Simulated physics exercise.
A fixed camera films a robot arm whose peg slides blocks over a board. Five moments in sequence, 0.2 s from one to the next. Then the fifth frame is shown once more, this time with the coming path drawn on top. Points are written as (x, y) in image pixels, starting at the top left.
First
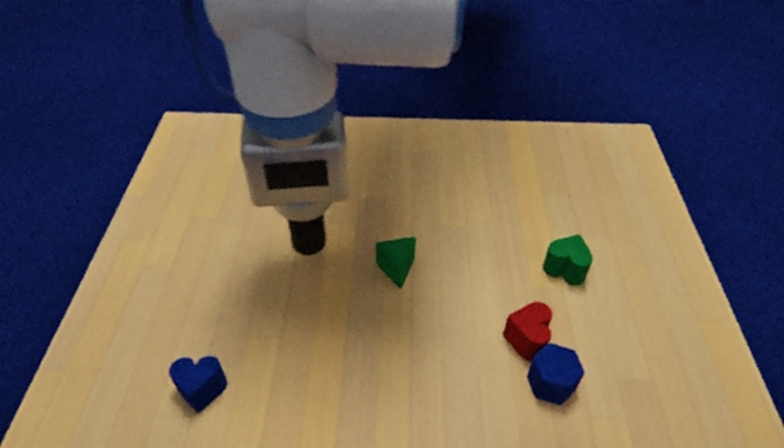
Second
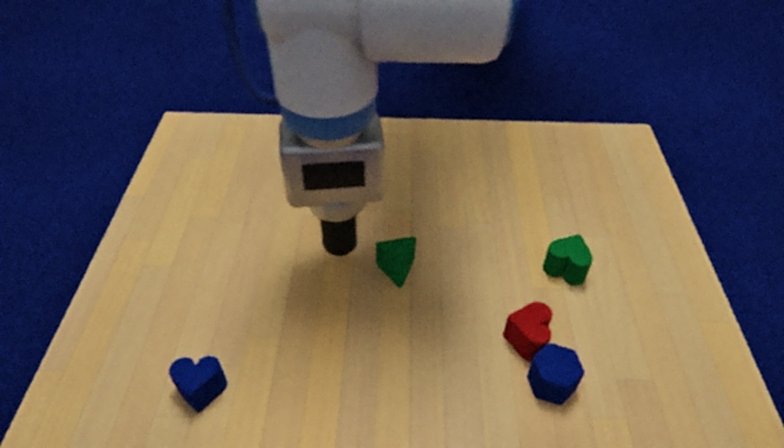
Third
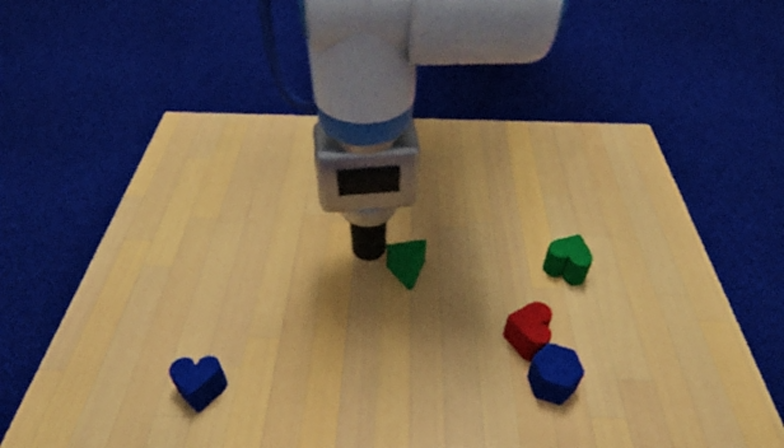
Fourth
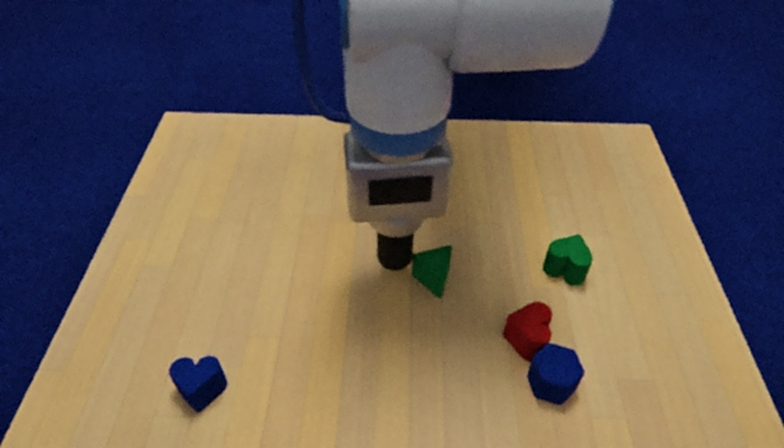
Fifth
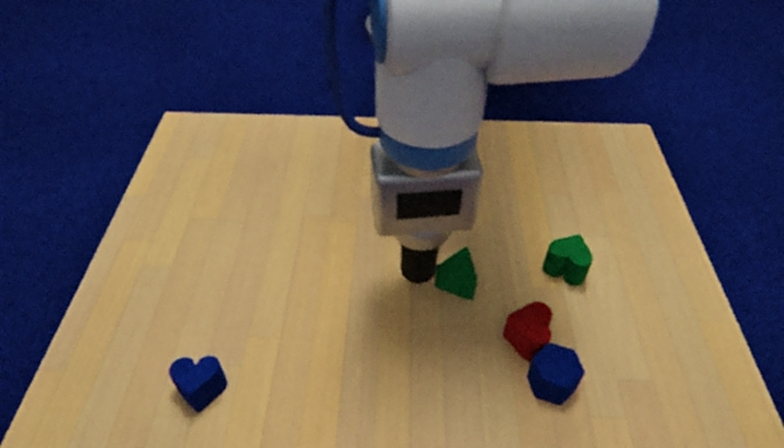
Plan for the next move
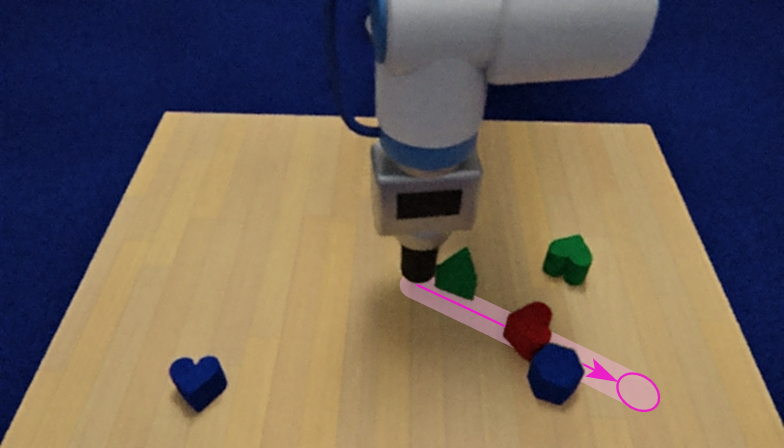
In this clip, a robot arm above a wooden board with five colored blocks moves its dark peg right until it meets the green three-sided block, then pushes the block a short way right while the other blocks stay still.
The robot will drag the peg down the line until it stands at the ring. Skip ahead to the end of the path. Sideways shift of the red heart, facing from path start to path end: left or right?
Its sideways move is to the left.
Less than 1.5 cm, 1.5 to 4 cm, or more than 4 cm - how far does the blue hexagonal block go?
Displaced 1.5 to 4 cm.
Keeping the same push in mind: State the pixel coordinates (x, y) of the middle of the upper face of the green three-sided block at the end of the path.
The middle of its top is at (494, 269).
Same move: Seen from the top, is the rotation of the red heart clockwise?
No, I don't think so.
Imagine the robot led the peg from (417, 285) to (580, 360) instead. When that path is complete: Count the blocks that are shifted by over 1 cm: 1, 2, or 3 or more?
Expect three or more.
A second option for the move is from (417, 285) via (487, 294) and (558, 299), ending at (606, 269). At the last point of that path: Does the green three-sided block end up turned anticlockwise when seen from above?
Going by the path, yes.
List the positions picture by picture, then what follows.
The first picture shows peg's lower end at (309, 244); green three-sided block at (398, 248); red heart at (534, 320); blue hexagonal block at (559, 364); green heart at (573, 249).
The second picture shows peg at (340, 245); blocks still.
The third picture shows peg at (369, 249); green three-sided block at (408, 251).
The fourth picture shows peg at (395, 259); green three-sided block at (436, 258).
The fifth picture shows peg at (418, 271); green three-sided block at (460, 263); red heart at (534, 320); blue hexagonal block at (559, 364); green heart at (573, 249).
Drawn move, from (417, 285) to (638, 392).
On the path given first. One third of the way, peg at (488, 303); green three-sided block at (494, 269), turned 105° anticlockwise.
Two thirds of the way, peg at (564, 338); green three-sided block at (494, 269), turned 105° anticlockwise; red heart at (607, 341), turned 45° anticlockwise; blue hexagonal block at (574, 372), turned 45° clockwise.
At the end, peg at (647, 379); green three-sided block at (494, 269), turned 105° anticlockwise; red heart at (689, 365), turned 85° anticlockwise; blue hexagonal block at (582, 380), turned 75° clockwise; green heart still.
